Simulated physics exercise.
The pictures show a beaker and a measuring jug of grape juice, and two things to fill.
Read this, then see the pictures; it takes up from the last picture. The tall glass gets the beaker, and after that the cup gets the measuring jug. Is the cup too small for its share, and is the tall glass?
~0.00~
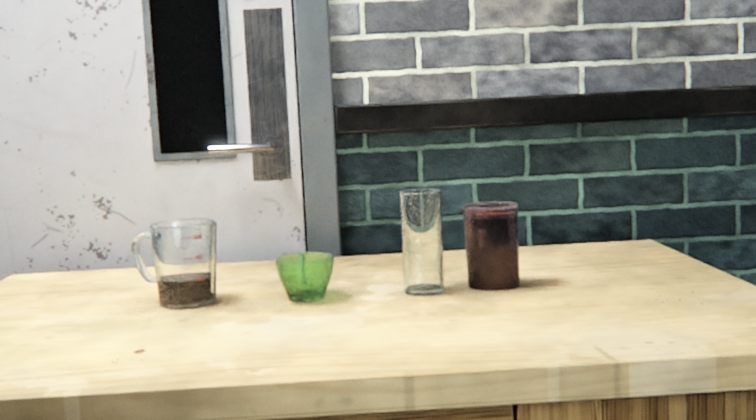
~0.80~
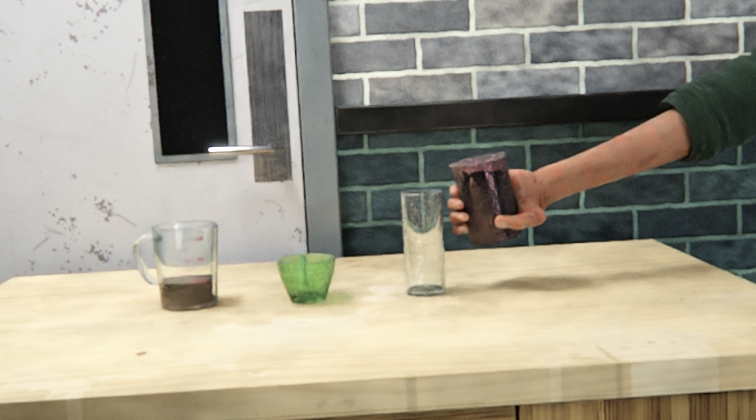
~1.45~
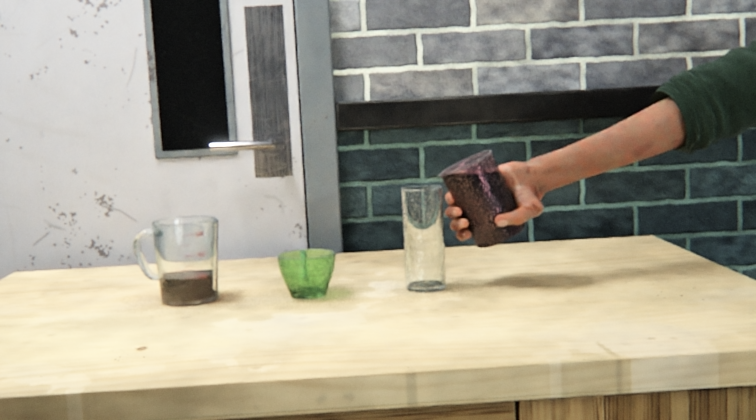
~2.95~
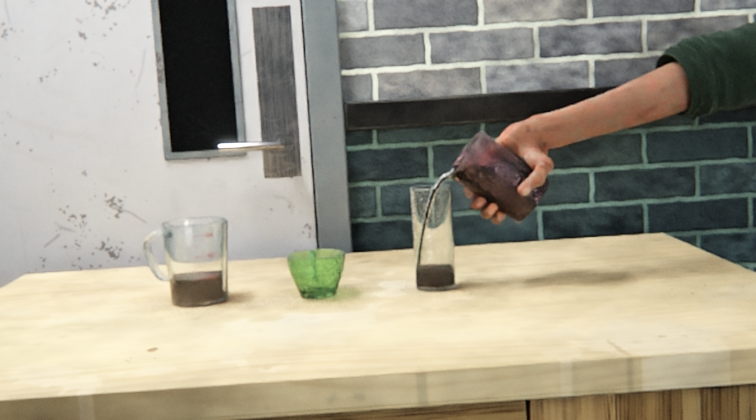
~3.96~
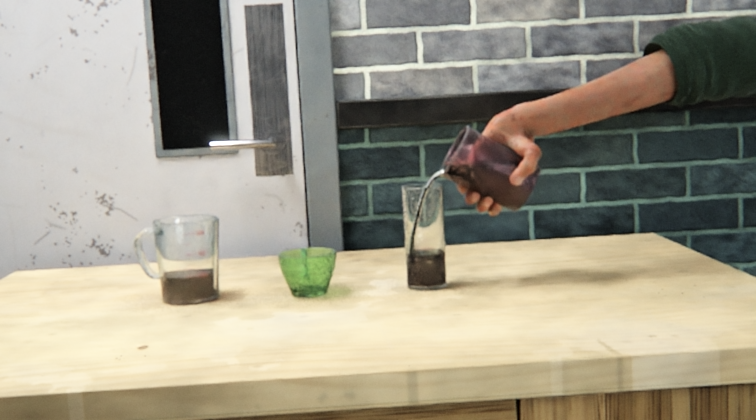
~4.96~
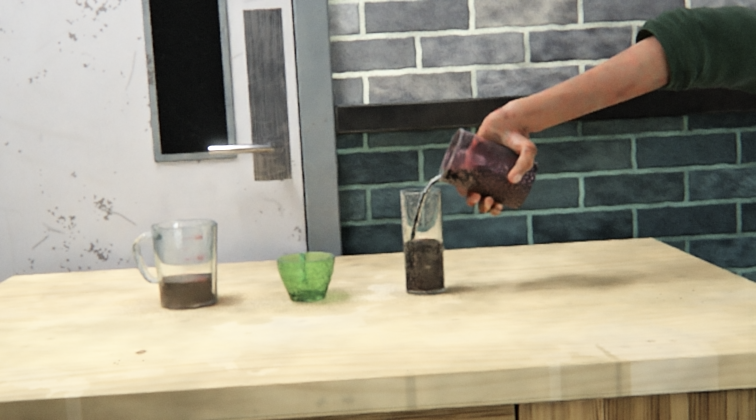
Answers - the cup: No, big enough; the tall glass: Yes, too small.
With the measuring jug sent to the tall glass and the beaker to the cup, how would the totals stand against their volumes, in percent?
That comes to some 40 per cent for the first, and some 200 per cent for the second.
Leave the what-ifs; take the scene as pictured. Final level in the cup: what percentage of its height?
The level sits near 80 per cent of the height.
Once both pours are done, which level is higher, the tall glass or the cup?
In the right one.
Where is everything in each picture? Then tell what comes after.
Both stand on the top; beaker (493, 244) nearly full; measuring jug (185, 261) about a quarter full; tall glass (422, 240) empty; cup (306, 276) empty, in the first frame.
The hand lifts the beaker; beaker nearly full, surface at (482, 171); tall glass (423, 241) empty, in the second frame.
The beaker is brought over; beaker (484, 198) tipped 25° with all of its load; tall glass (424, 236) empty, in the third frame.
A stream runs into the tall glass; beaker (499, 176) tipped 50° with nearly all of its load; tall glass nearly empty, surface at (435, 268), in the fourth frame.
A stream runs into the tall glass; beaker (490, 168) tipped 60° with about three quarters of its load; cup (308, 271) empty, in the fifth frame.
A stream runs into the tall glass; beaker (487, 169) tipped 65° with about two thirds of its load; measuring jug about a quarter full, surface at (188, 278); tall glass about half full, surface at (423, 243); cup (307, 276) empty, in the sixth frame.
After 7.6 s, the tall glass is about three quarters full.
After 11.3 s, the tall glass is full to the brim and has run over.
After 18.4 s, the cup is about three quarters full; the tall glass is full to the brim and has run over.
